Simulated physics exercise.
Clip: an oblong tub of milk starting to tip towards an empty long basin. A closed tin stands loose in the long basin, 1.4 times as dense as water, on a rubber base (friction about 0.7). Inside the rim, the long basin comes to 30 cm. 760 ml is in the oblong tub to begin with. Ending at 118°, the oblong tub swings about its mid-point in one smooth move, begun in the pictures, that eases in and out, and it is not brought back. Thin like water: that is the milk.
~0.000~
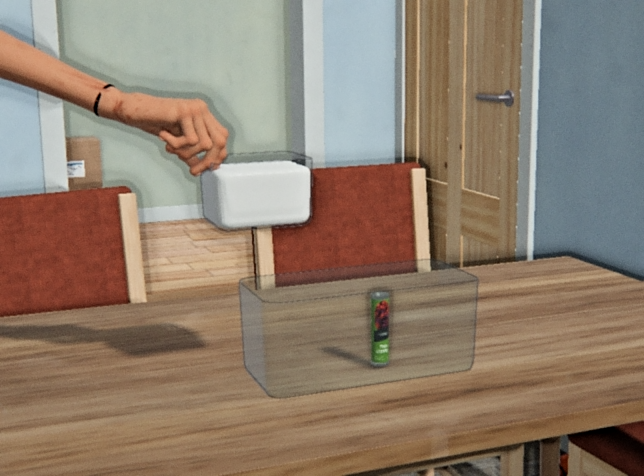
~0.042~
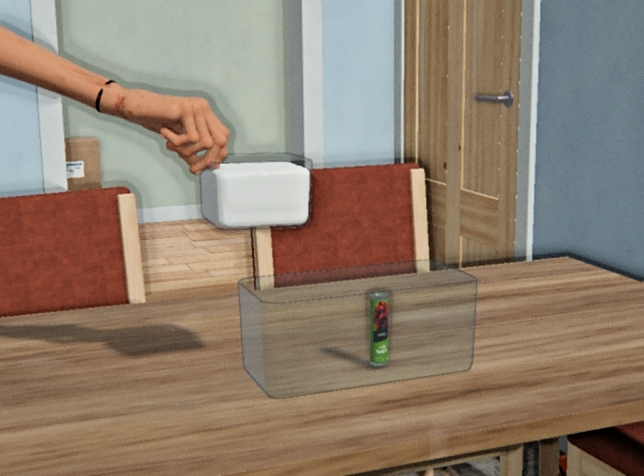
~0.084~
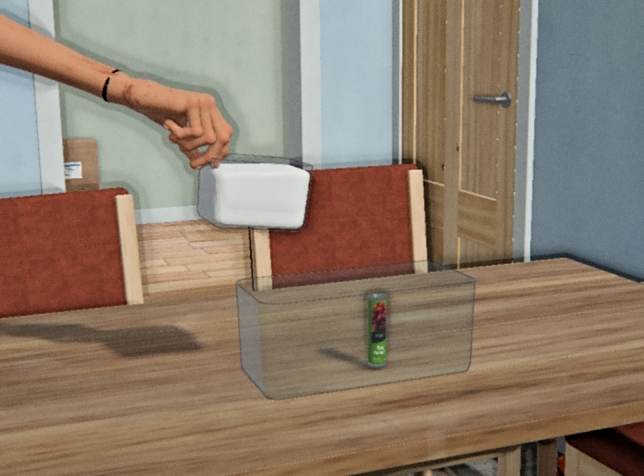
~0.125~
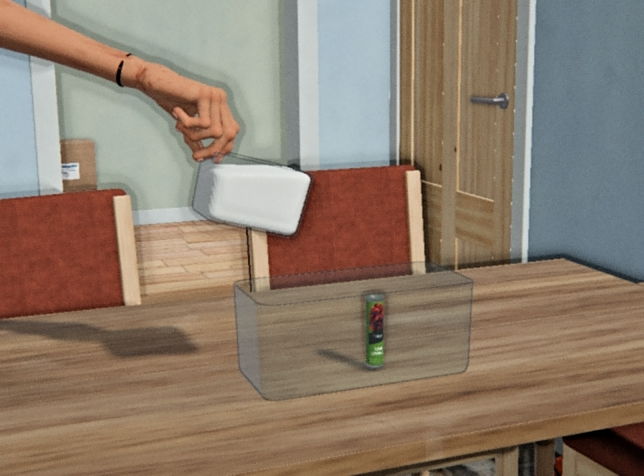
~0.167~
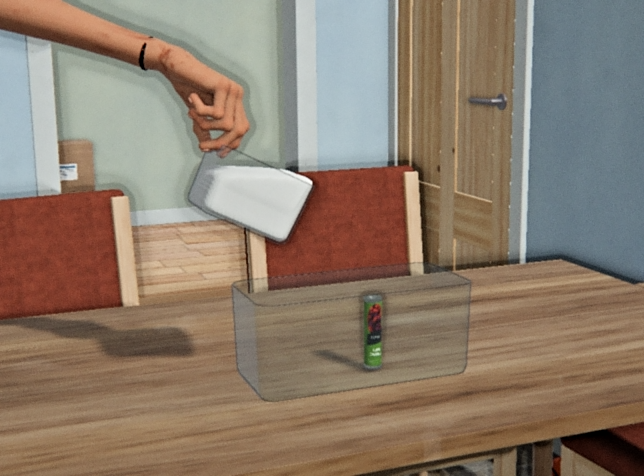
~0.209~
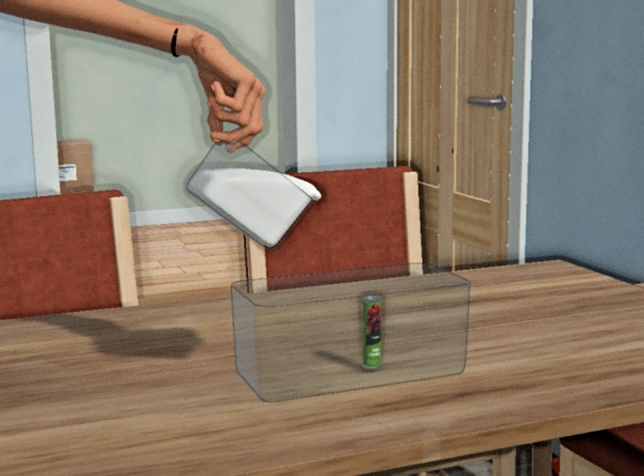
A hand with a dark wristband reaches in from the left, holding a clear oblong tub of white milk above a wooden table in a room with red-backed chairs, seen from slightly above. Below it stands a clear long basin holding a small green and red tin, with a wooden door behind. The tub tilts steadily rightward, its milk sloping to the lower rim, while the view drifts very slightly.
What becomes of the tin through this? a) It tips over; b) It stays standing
a.
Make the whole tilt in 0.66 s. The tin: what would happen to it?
Result: Tin tipped over.
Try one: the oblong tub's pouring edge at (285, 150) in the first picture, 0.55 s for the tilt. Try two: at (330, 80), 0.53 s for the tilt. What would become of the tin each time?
Try 1: Still standing; try 2: Still standing.
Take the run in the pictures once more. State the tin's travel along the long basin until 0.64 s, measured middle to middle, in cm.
I'd put it at around 2 centimetres.
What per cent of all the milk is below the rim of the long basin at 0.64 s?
Near 94 in a hundred.
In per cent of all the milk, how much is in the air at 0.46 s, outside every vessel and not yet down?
Near 36 per cent at that time.
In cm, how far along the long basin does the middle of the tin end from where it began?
Net tin displacement: Roughly 5.5 cm.
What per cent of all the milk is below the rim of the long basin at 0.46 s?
Near 48 in a hundred.
By 0.46 s the tilt is 112° and 18 per cent is still to pour; the tin stands where it began.
By 0.64 s the tilt is 118° and 1 per cent is still to pour; the tin leans 13°.
By 0.82 s the tilt is 118° and 0 per cent is still to pour; the tin leans 10°.
By 1.03 s the tilt is 118° and 0 per cent is still to pour; the tin leans 9°.
At rest the tin lies on its side.
